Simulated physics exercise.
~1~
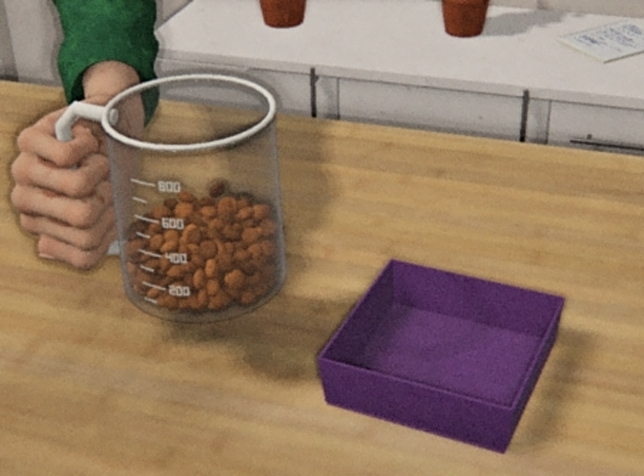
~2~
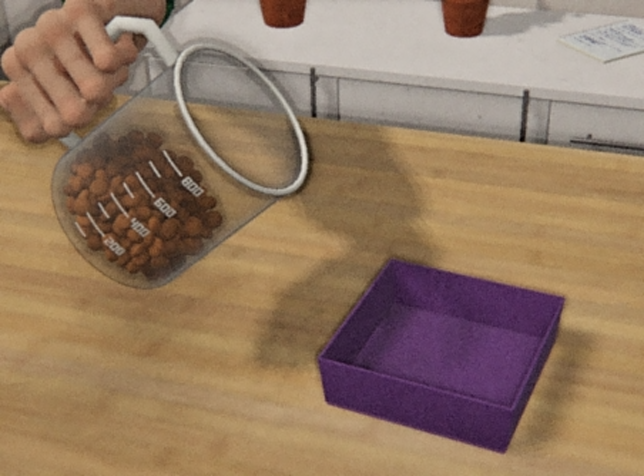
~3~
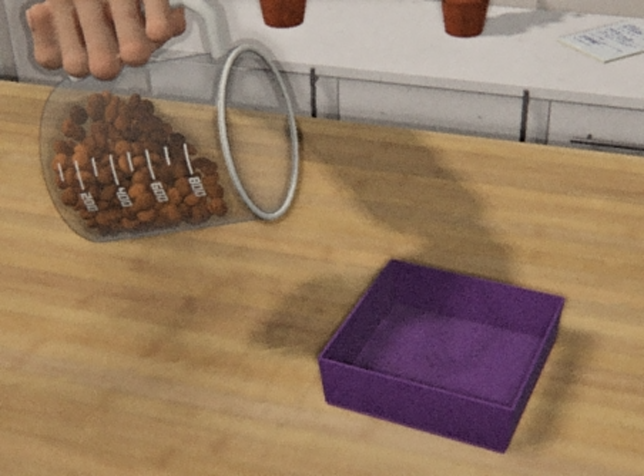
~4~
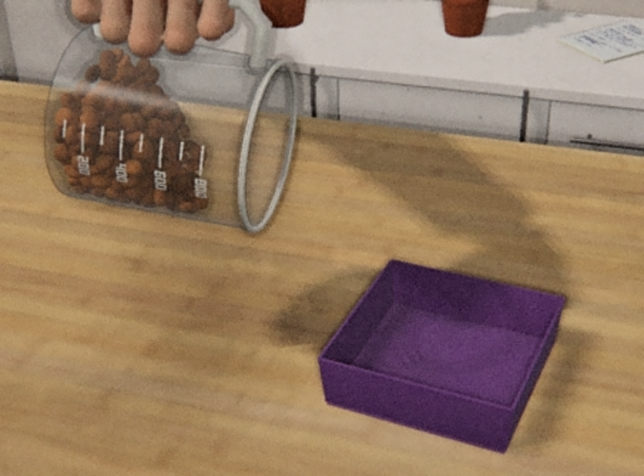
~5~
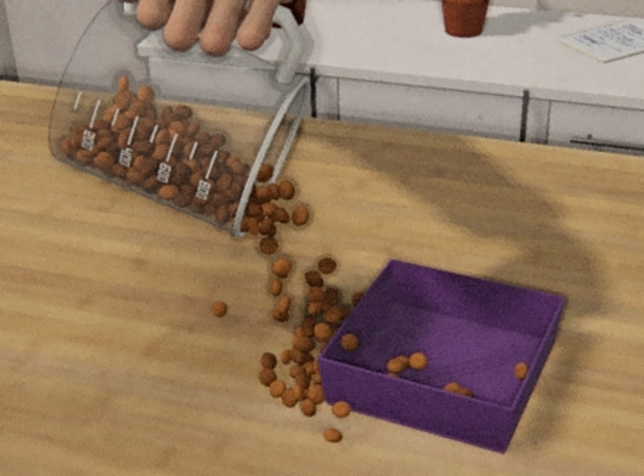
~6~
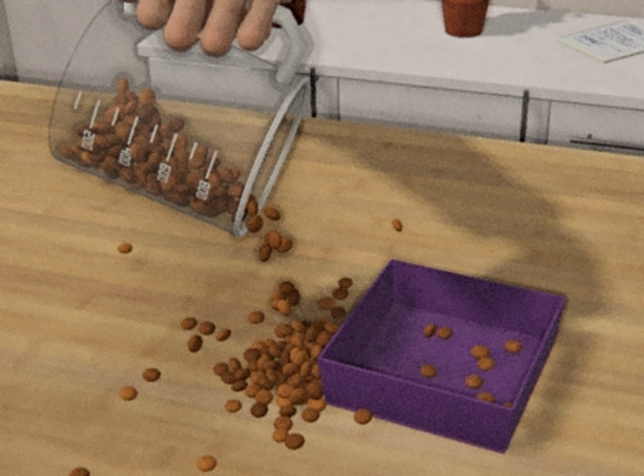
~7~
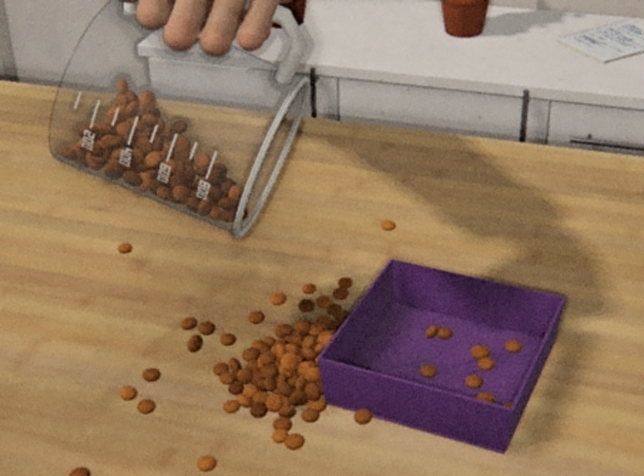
A hand tips a clear jug of brown kibble, spilling most beside a purple tray.
